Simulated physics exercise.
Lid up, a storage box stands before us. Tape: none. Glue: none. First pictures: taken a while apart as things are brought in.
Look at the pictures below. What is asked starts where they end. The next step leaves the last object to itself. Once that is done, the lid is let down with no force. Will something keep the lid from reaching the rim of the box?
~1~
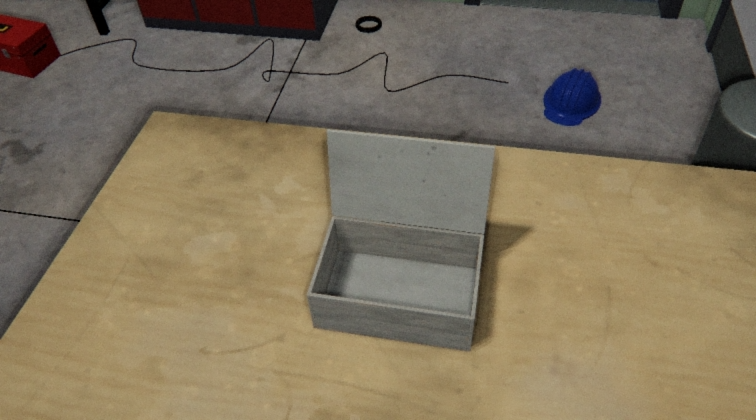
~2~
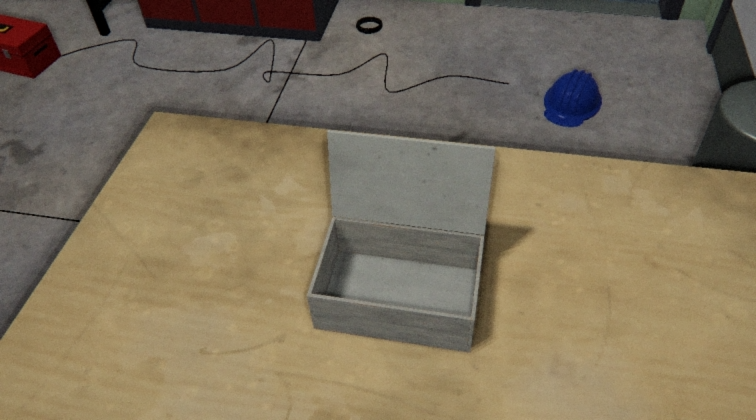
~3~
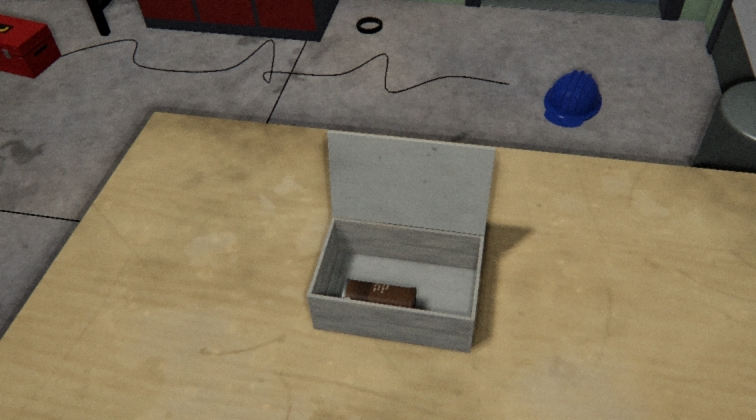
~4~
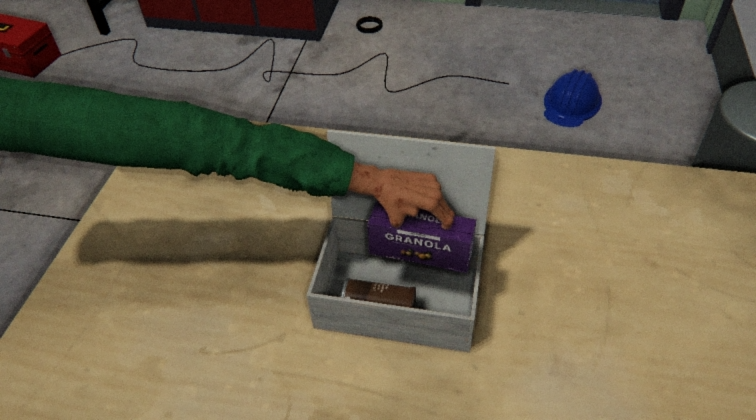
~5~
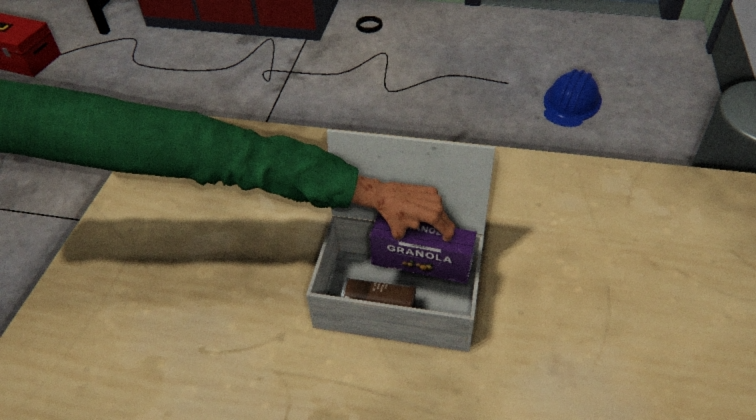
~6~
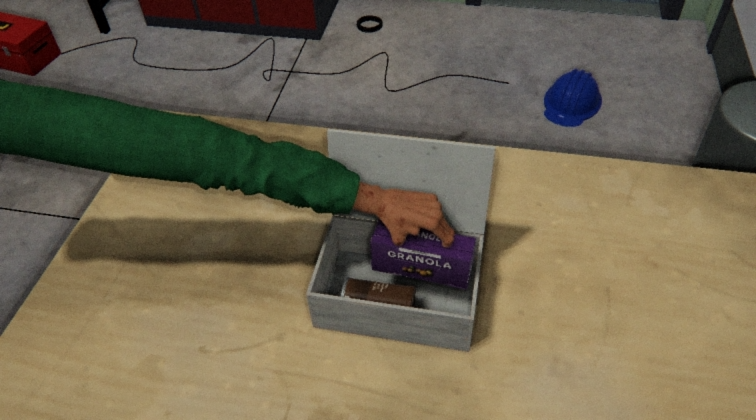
No, it settles onto the rim.
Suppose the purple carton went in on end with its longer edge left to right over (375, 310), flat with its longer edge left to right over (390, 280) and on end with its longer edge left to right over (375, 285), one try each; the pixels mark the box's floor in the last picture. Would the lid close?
Try one: The lid remains open; try two: It comes all the way down; try three: It remains open.
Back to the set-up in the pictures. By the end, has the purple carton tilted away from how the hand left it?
Observation: The purple carton keeps the set orientation.
Then, 1.20 s later than the last frame, lid starting down; purple carton moved a little near (421, 264).
Then, 1.80 s later than the last frame, lid 31° above the rim; purple carton moved a little near (421, 264).
When it is over, lid shut; moved from the start, purple carton; brown tin as before. End places, in pixels of the last picture, purple carton near (421, 264).
